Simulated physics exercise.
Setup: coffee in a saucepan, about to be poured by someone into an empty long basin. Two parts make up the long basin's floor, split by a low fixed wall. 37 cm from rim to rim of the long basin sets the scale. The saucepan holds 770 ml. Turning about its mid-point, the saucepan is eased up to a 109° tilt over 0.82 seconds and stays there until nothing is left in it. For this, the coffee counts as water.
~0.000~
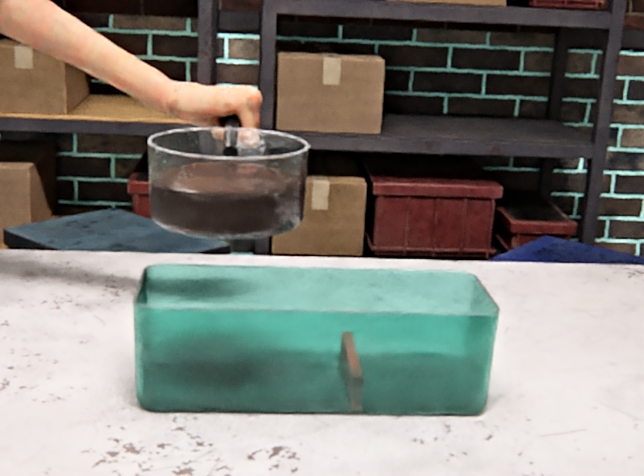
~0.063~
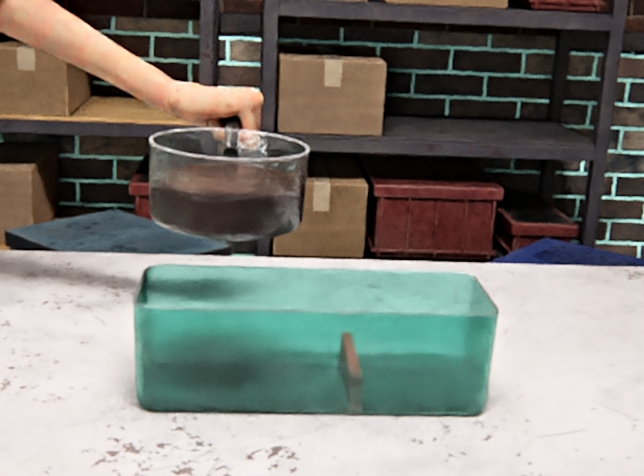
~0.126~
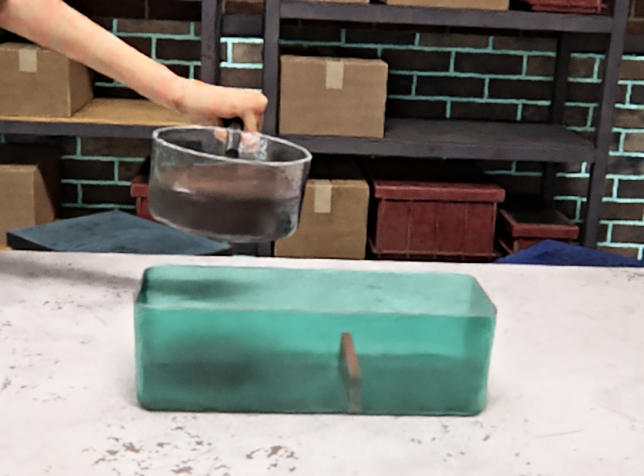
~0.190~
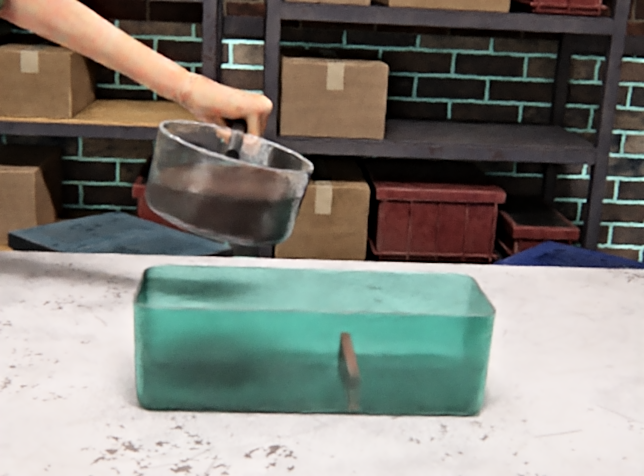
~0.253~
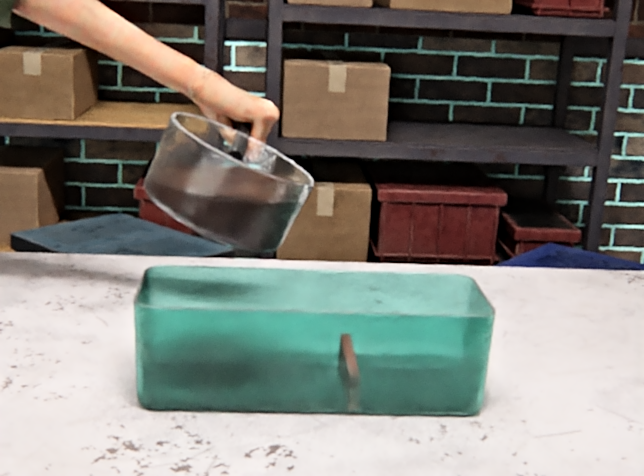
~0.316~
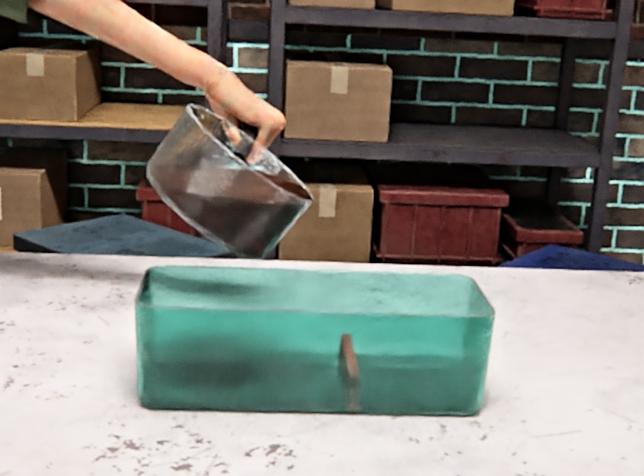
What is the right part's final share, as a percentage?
About 22 per cent.
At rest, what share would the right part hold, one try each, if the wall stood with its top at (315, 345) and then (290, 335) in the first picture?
60 per cent first, 80 per cent second.
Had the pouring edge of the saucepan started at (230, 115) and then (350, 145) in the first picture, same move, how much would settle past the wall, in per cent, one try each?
Roughly 15 per cent the first time and 55 per cent the second.
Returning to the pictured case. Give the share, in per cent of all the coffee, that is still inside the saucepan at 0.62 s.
Around 32 percent.
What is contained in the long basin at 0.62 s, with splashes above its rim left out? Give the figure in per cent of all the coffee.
About 40%.
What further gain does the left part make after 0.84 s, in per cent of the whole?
Around 7 in a hundred.
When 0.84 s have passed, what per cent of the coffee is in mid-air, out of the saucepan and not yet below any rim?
Some 7 per cent.
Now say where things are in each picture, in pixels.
In the first picture, it leans 0°; its right rim is at (307, 147); the coffee meets the walls at (153, 176) and (302, 180); the long basin's rim runs from (140, 286) to (487, 293); the wall's top is at (352, 354).
In the second picture, it leans 2°; its right rim is at (308, 150); the coffee meets the walls at (154, 176) and (302, 182).
In the third picture, it leans 6°; its right rim is at (310, 157); the coffee meets the walls at (154, 175) and (302, 183).
In the fourth picture, it leans 14°; its right rim is at (311, 168); the coffee meets the walls at (152, 174) and (302, 185).
In the fifth picture, it leans 24°; its right rim is at (312, 183); the coffee meets the walls at (151, 172) and (305, 188).
In the sixth picture, it leans 35°; its right rim is at (311, 200); the coffee meets the walls at (151, 167) and (312, 191).
By 0.62 s the tilt is 93° and 32 per cent is still to pour, 28 is left of the wall and 13 right of it.
By 0.84 s the tilt is 109° and 6 per cent is still to pour, 67 is left of the wall and 20 right of it.
By 1.07 s the tilt is 109° and 0 per cent is still to pour, 73 is left of the wall and 22 right of it.
By 1.32 s the tilt is 109° and 0 per cent is still to pour, 74 is left of the wall and 22 right of it.
At rest 74 per cent lies left of the wall, 22 right of it and 4 outside.
